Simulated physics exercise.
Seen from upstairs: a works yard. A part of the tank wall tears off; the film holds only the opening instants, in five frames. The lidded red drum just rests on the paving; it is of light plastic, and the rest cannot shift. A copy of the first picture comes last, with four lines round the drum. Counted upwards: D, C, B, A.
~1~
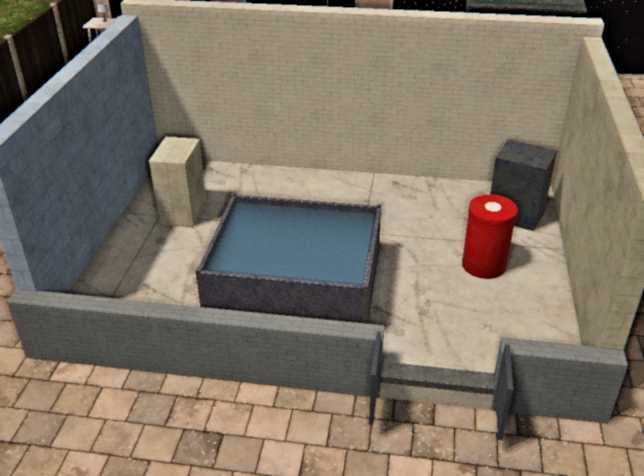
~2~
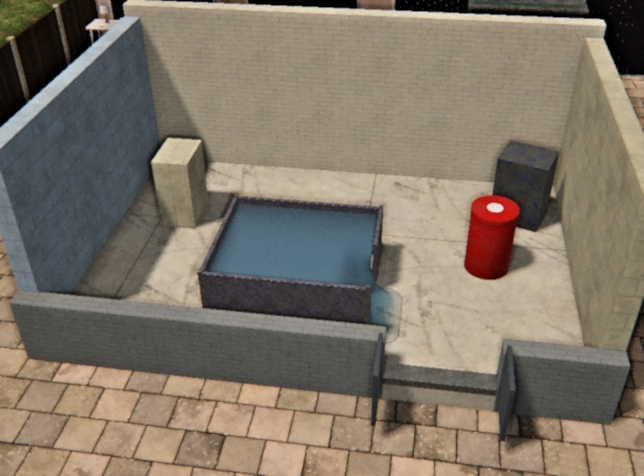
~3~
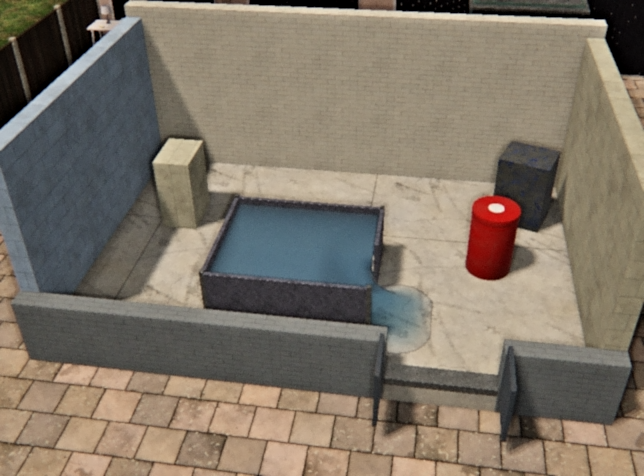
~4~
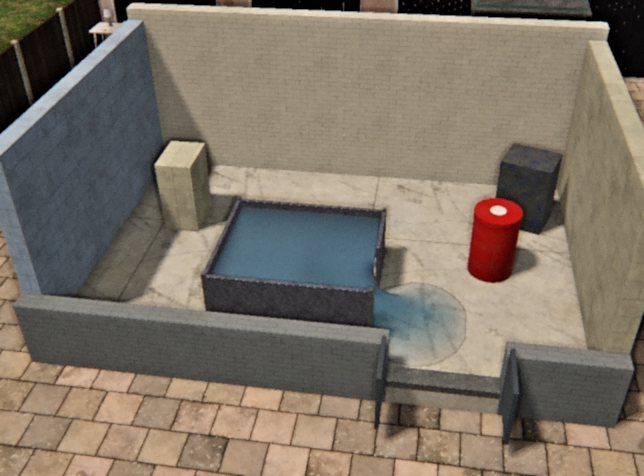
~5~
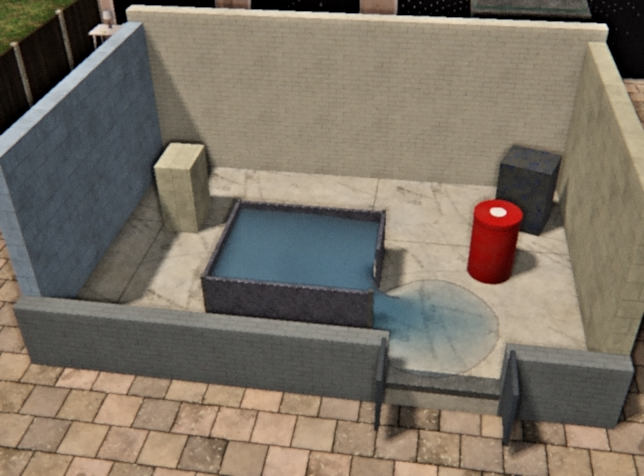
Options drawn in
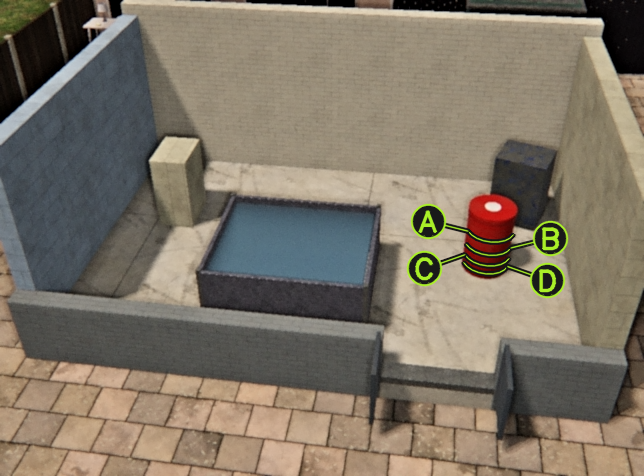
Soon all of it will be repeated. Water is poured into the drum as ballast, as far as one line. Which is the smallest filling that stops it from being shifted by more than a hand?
Take C.
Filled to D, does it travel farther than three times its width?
No.
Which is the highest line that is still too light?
Line D.
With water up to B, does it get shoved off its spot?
No.
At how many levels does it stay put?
Three of the four.
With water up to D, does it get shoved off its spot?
Yes, it does.
On the marked copy, A at (491, 242); B at (488, 255); C at (487, 265); D at (485, 273); from the bottom up D, C, B, A.
If A is chosen, it does not move.
If B is chosen, it does not move.
If C is chosen, it does not move.
If D is chosen, it is pushed about twice its own width away.
